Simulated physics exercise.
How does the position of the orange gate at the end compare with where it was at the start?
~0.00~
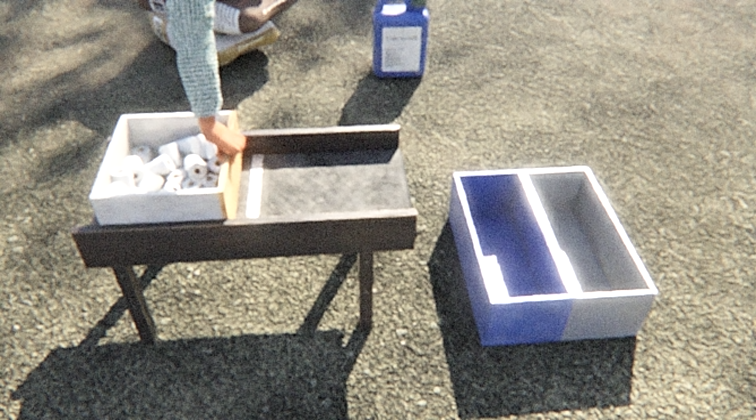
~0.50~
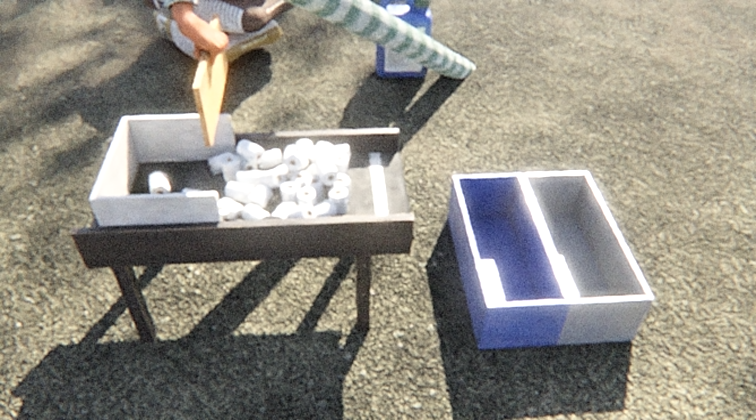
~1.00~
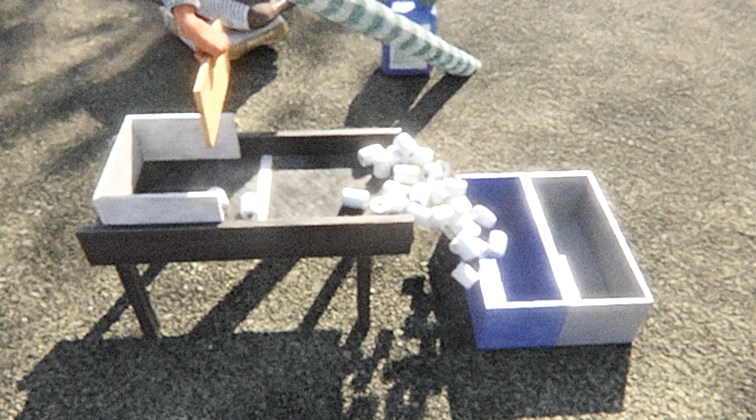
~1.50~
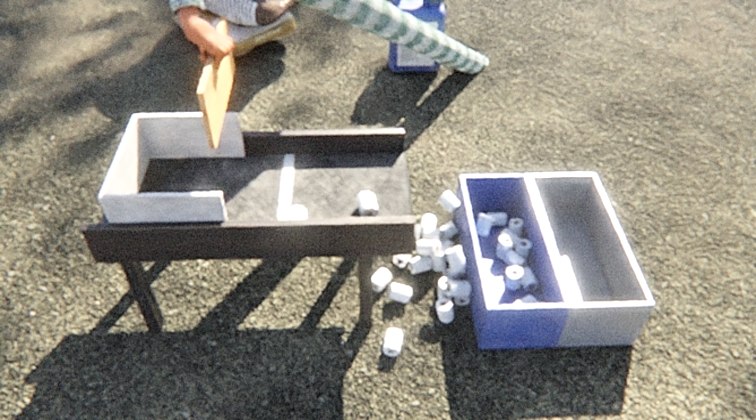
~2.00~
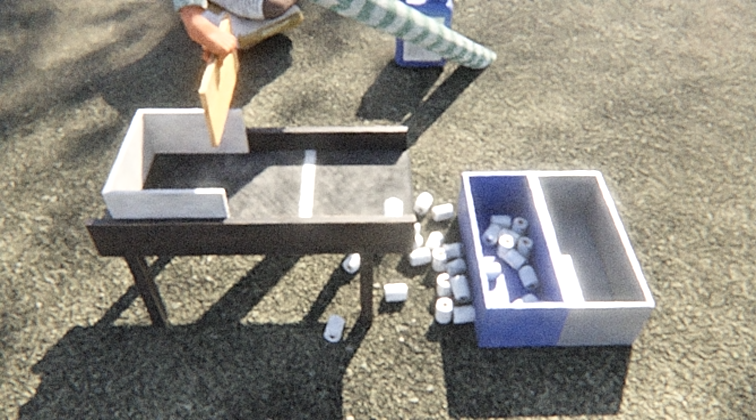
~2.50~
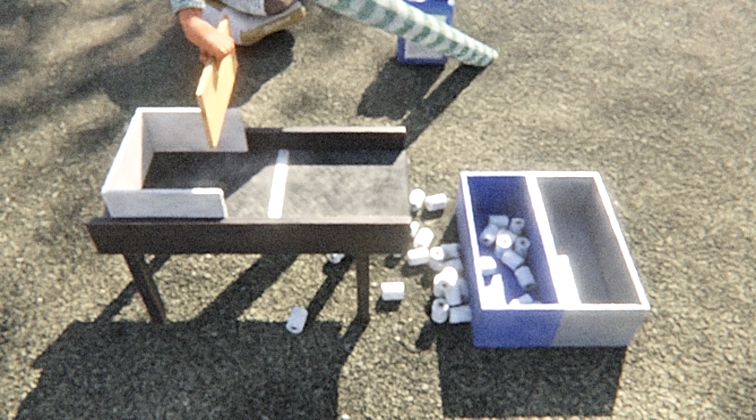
At the start the gate stands down at the right side of the white pen, closing it off. By the end it is held up by a hand above the pen, leaving that side open.
